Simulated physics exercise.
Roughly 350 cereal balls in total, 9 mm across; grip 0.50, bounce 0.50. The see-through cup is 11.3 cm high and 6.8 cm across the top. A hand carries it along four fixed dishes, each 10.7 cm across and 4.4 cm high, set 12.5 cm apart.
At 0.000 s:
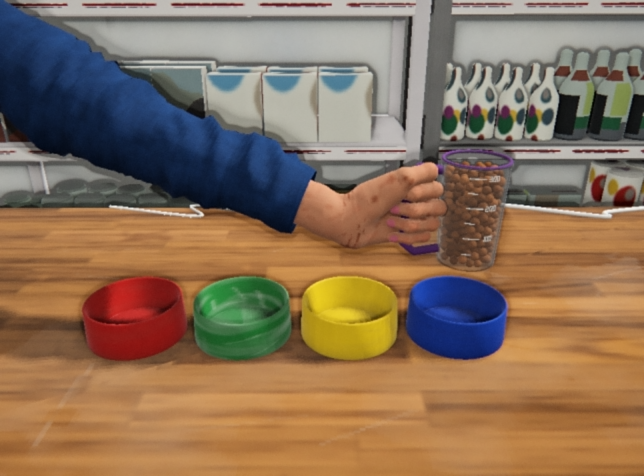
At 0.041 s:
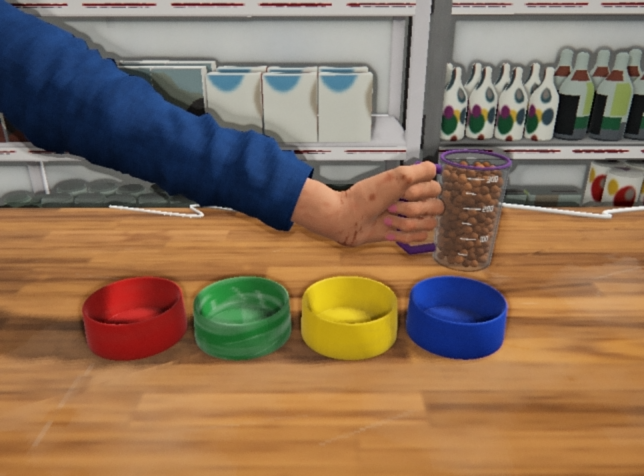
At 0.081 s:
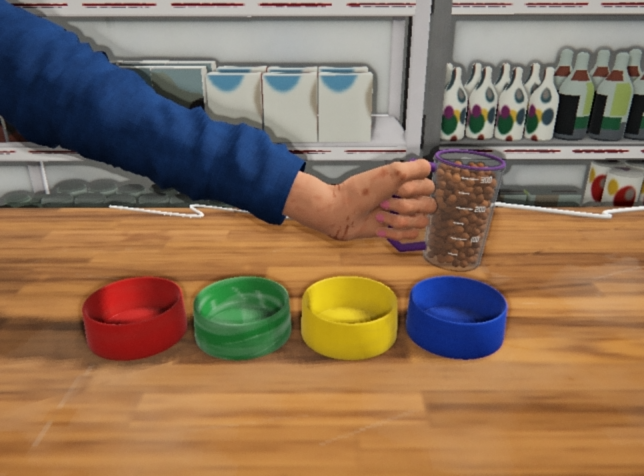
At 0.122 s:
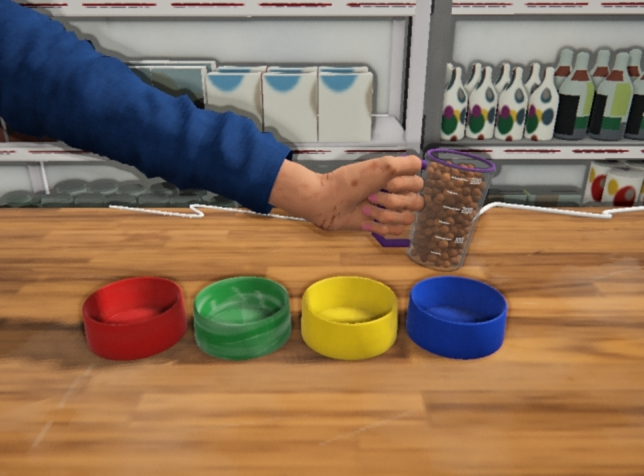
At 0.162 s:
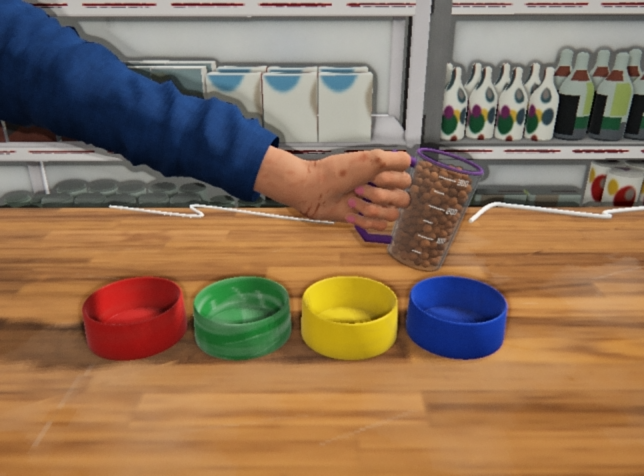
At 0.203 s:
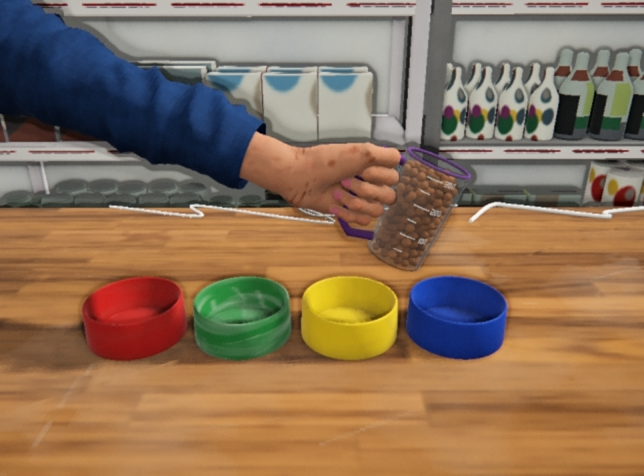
The video shows a hand in a blue sleeve holding a clear cup of brown pieces behind red, green, yellow and blue dishes on a wooden counter, then moving it left while tilting its top to the right.
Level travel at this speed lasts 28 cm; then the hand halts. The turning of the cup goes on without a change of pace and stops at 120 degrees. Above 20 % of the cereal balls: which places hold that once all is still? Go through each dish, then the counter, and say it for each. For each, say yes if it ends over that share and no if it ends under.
My prediction: Red: It will keep a fifth or less, blue: It will keep a fifth or less, green: It will keep more than a fifth, yellow: It will keep a fifth or less, counter: It will keep more than a fifth.
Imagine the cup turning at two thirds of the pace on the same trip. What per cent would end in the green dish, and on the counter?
It would be green 60 and counter 30.
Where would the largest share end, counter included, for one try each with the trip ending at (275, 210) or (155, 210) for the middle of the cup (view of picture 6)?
First try: Yellow; second try: Green.
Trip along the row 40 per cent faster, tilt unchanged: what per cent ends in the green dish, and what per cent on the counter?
Green: 60; counter: 30.
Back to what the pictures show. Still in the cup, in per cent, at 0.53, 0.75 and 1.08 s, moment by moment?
First 100, then 95, then 45 per cent.
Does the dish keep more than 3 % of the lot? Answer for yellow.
Yellow yes.
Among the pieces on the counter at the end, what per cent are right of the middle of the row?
60 percent.
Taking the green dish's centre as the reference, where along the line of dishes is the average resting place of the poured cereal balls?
About 4 cm to its right.
After 0.53 s, tilt 69 degrees; cup holds 100 %.
After 0.75 s, tilt 102 degrees; cup holds 95 %.
Then, at 1.08 s, tilt 120 degrees; cup holds 45 %, green 35 %.
In the end, at 2.0 s, red 0 %, blue 0 %, green 60 %, yellow 5 %, counter 35 %.
